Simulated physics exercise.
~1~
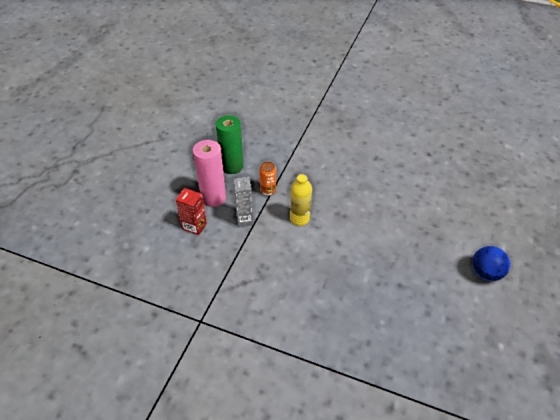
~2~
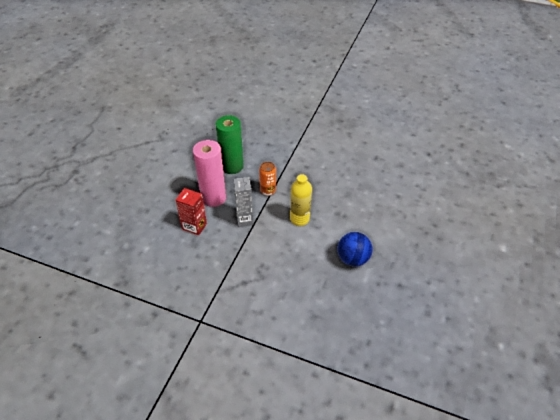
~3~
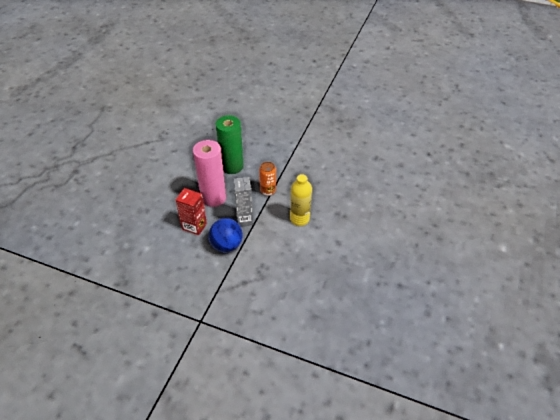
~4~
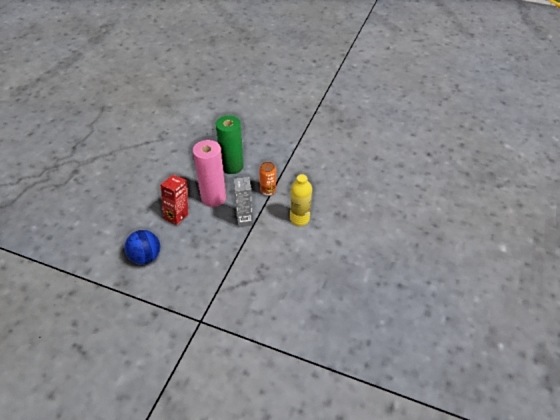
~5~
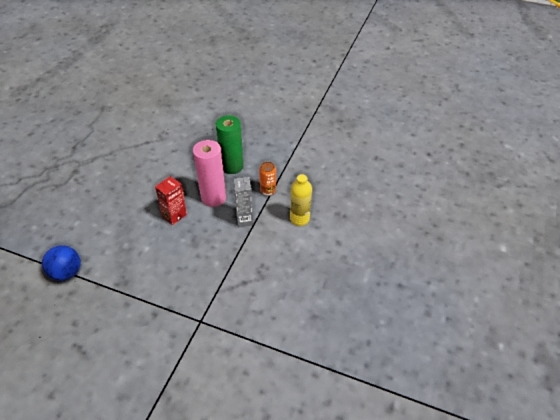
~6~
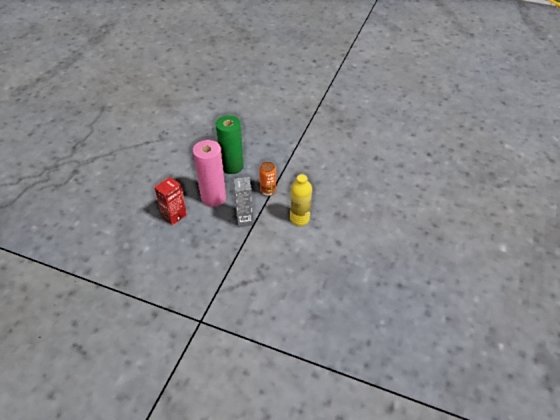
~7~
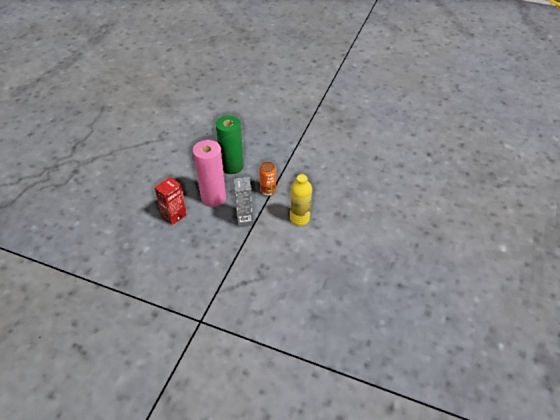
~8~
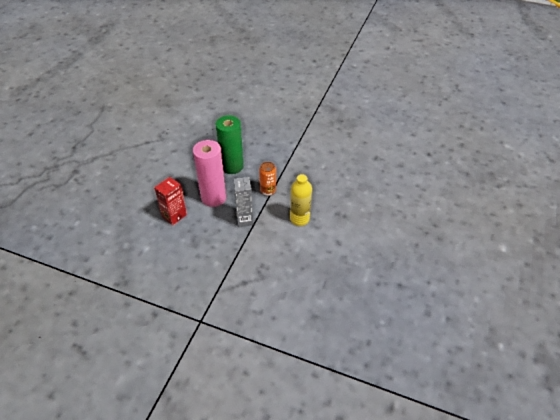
At first, a red carton, a grey carton, a pink roll, a green roll, an orange can and a yellow bottle stand grouped on a grey floor, with a blue ball off to the right. The ball rolls left, approaching the yellow bottle and passing in front of it. It continues past the grey carton and reaches the red carton, which shifts a little to the left as the ball goes by. The ball carries on toward the left edge and leaves the view. In the end, the red carton is still upright in its slightly shifted spot, and the others stand where they began.
